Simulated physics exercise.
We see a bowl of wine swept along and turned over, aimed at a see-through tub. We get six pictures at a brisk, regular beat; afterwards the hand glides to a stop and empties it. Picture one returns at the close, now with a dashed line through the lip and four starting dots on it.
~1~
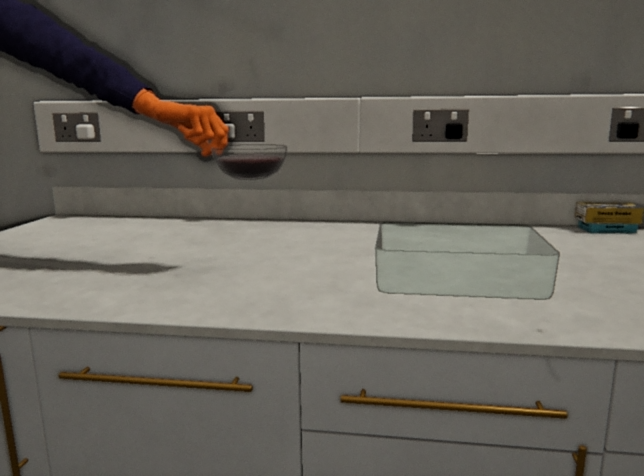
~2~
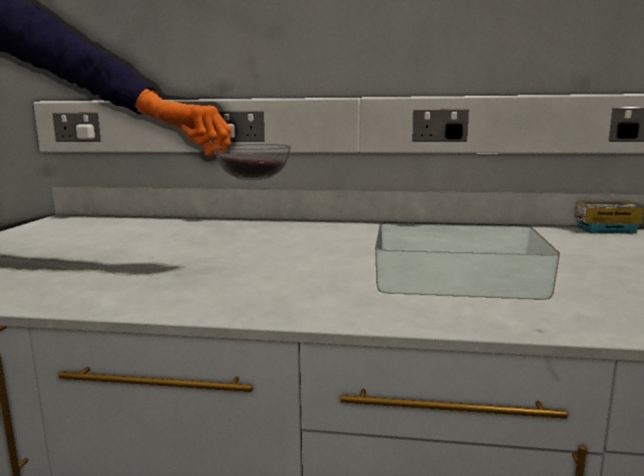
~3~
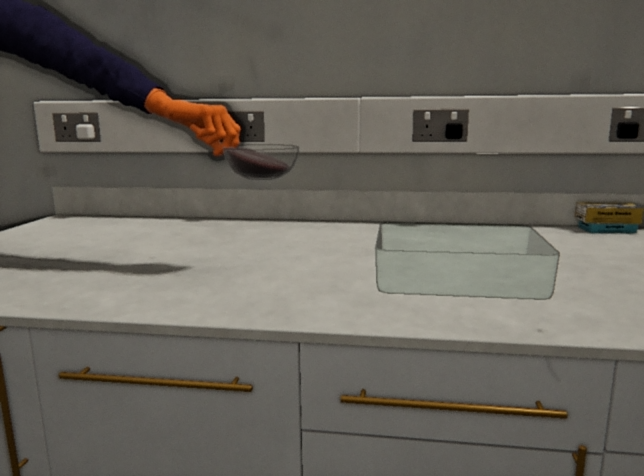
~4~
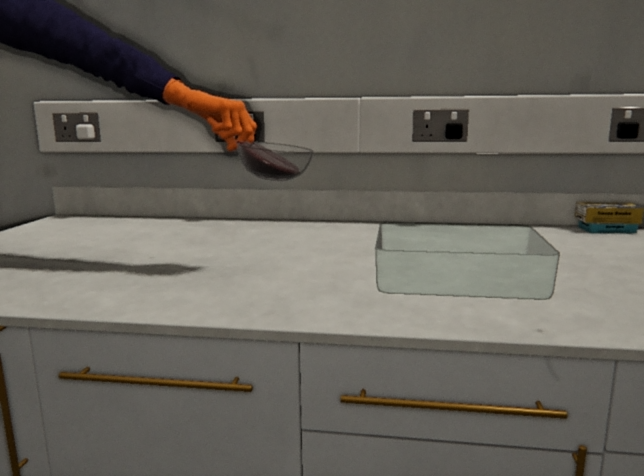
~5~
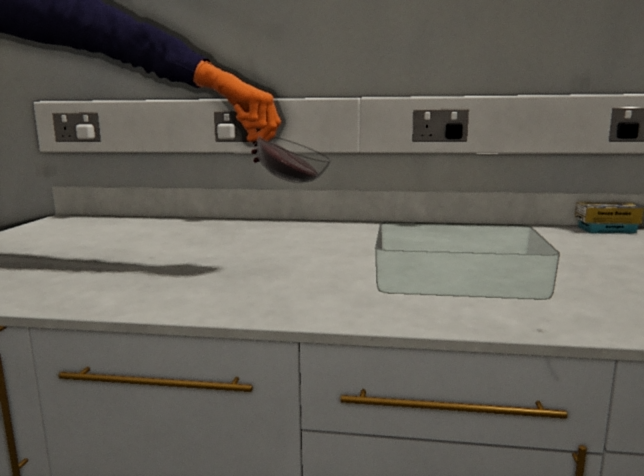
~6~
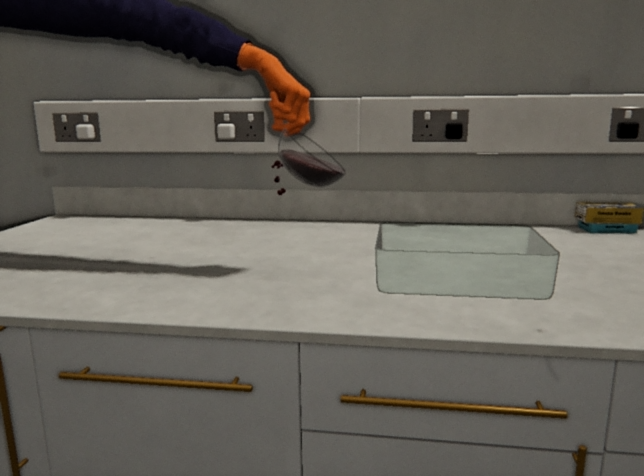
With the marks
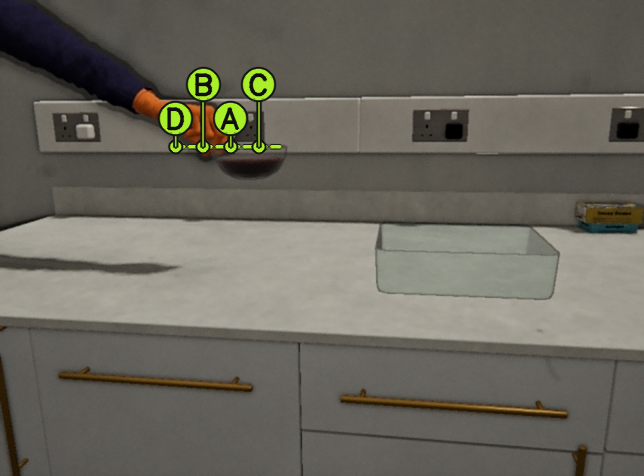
The video shows an orange-gloved hand carrying a clear bowl of dark red contents rightward above a counter with a see-through tub, tilting it progressively as small dark drops spill from its left side and fall beneath the hand.
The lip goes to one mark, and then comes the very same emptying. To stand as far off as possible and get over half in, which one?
I would pick dot C.
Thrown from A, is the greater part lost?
Yes.
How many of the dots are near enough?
One of them.
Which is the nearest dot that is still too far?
Dot A.
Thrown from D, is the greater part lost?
Yes.
In lime, A at (230, 146); B at (203, 146); C at (258, 146); D at (175, 146).
With A, about 20 % lands in the tub, 73 % falls short and 6 % goes beside or beyond.
With B, about 0 % lands in the tub, 97 % falls short and 3 % goes beside or beyond.
With C, about 73 % lands in the tub, 19 % falls short and 8 % goes beside or beyond.
With D, about 0 % lands in the tub, 100 % falls short.
